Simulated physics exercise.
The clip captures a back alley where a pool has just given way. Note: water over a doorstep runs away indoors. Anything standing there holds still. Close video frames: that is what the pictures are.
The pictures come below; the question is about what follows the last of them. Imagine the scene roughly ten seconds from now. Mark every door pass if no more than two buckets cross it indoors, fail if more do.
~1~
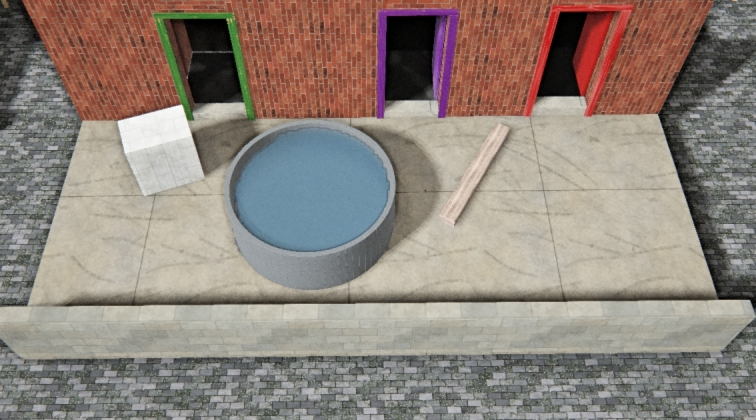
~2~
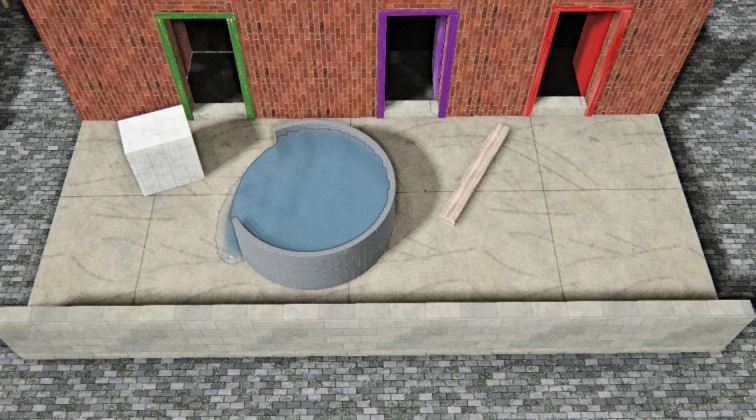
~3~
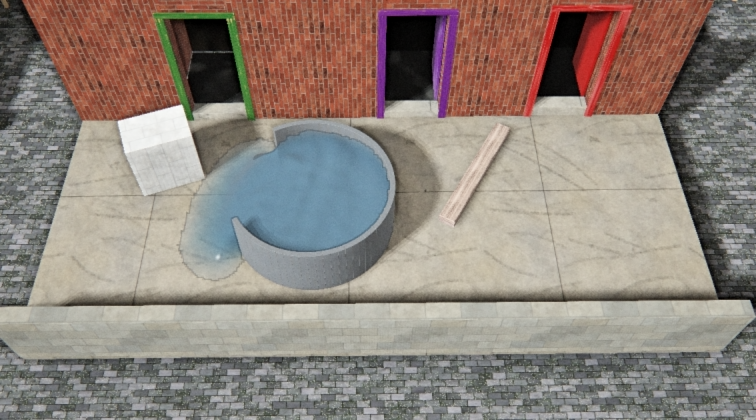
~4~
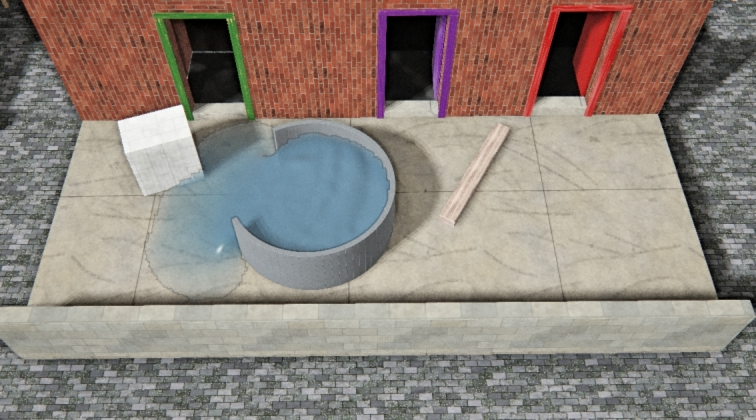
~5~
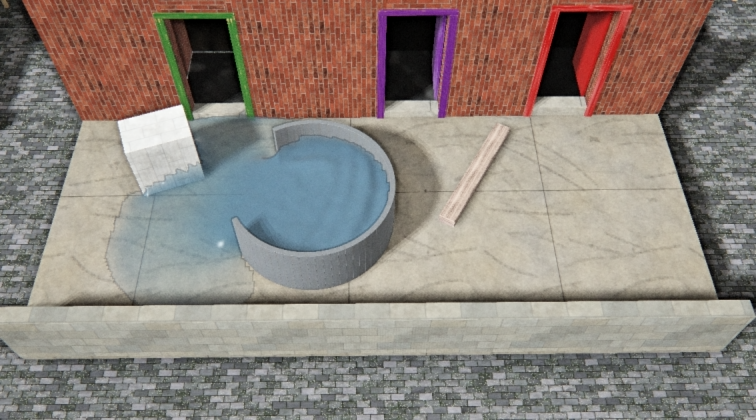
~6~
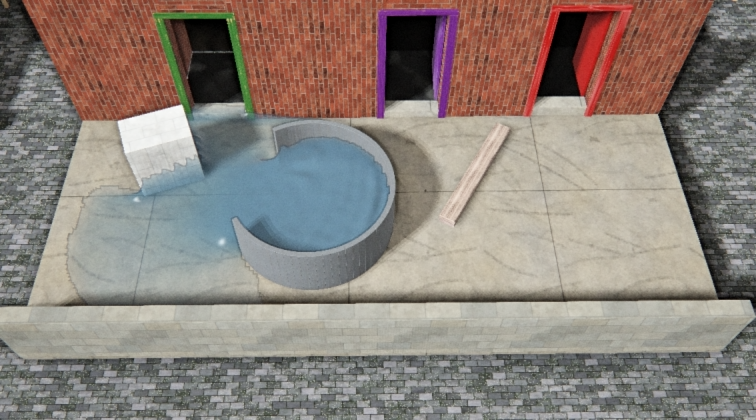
Marks: Purple door pass, green door fail, red door pass.
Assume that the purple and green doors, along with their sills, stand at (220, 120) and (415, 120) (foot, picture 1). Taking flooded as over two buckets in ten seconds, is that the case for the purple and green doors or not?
The purple door one tops the limit, the green door one stays within it.
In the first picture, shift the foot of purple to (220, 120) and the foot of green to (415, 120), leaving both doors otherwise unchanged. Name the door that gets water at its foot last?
Last: The red door.
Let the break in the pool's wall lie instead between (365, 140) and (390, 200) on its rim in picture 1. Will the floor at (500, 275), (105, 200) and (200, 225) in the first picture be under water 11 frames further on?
Going through them, the first would be submerged, the next still bare and the last still bare.
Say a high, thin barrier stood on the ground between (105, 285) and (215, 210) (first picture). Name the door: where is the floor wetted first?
First: The green one.
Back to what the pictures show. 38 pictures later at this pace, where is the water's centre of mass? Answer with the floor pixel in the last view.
The balance point is around (262, 204).
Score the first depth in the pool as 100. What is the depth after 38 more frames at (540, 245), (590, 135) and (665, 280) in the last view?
Approx. values, in order: 0 %, 0 %, 0 %.
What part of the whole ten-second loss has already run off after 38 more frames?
I get 85 percent.
A moment on, water covers 30 % of the floor; the purple door not reached, the green door over two buckets in, the red door not reached.
Next, water covers 35 % of the floor; the purple door wet at the sill, nothing in, the green door far over two buckets in, the red door not reached.
Then, water covers 40 % of the floor; the purple door wet at the sill, nothing in, the green door far over two buckets in, the red door not reached.
Later, water covers 50 % of the floor; the purple door wet at the sill, nothing in, the green door far over two buckets in, the red door wet at the sill, nothing in.
In the end, water covers 55 % of the floor; the purple door wet at the sill, nothing in, the green door far over two buckets in, the red door wet at the sill, nothing in.
